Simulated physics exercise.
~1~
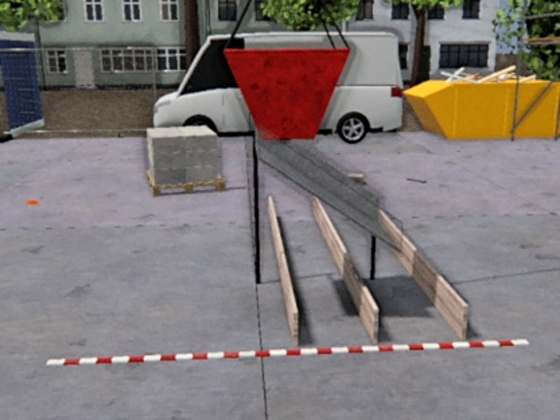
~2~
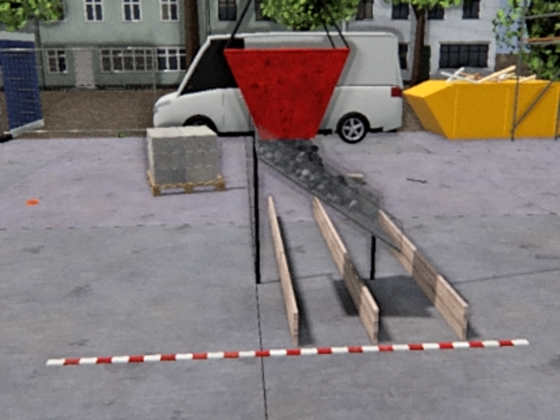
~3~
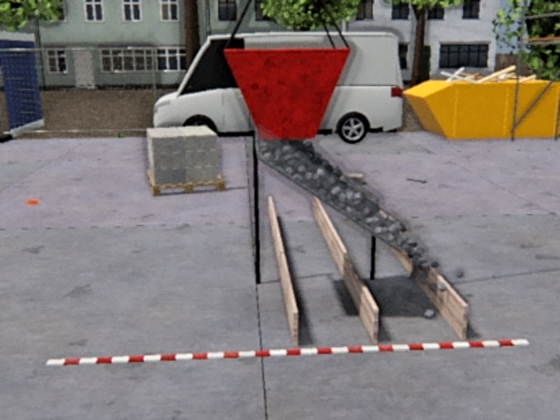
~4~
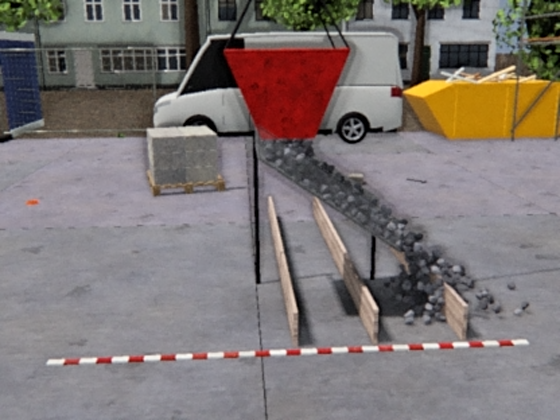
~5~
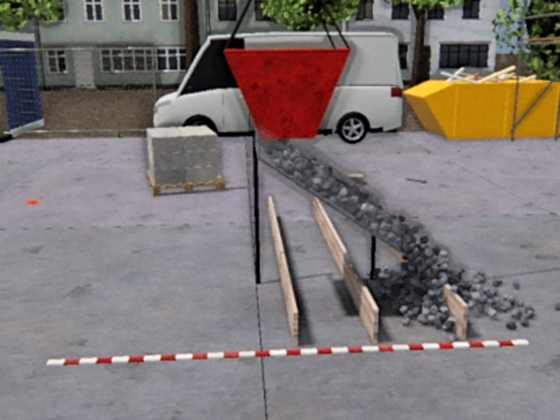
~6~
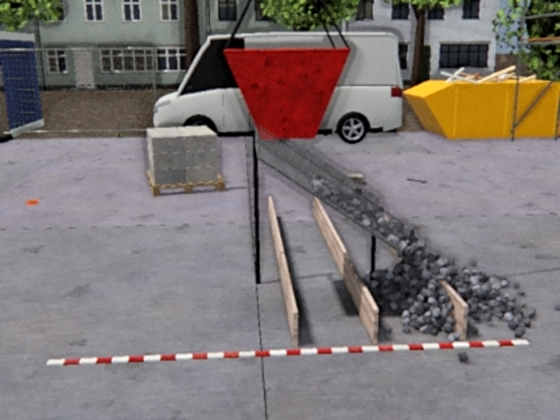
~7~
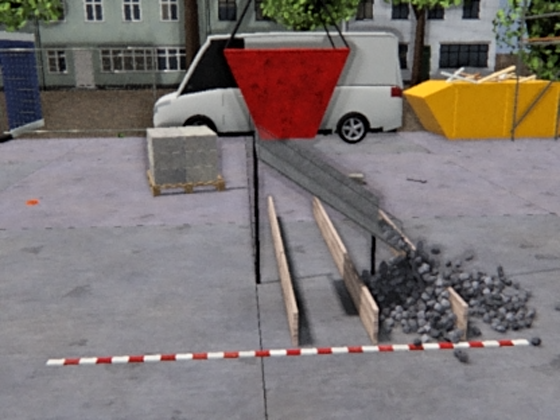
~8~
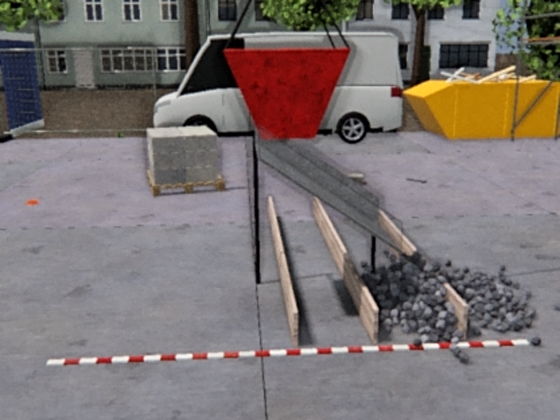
A red skip drops grey stones down a steel slope, and they settle around the right plank.
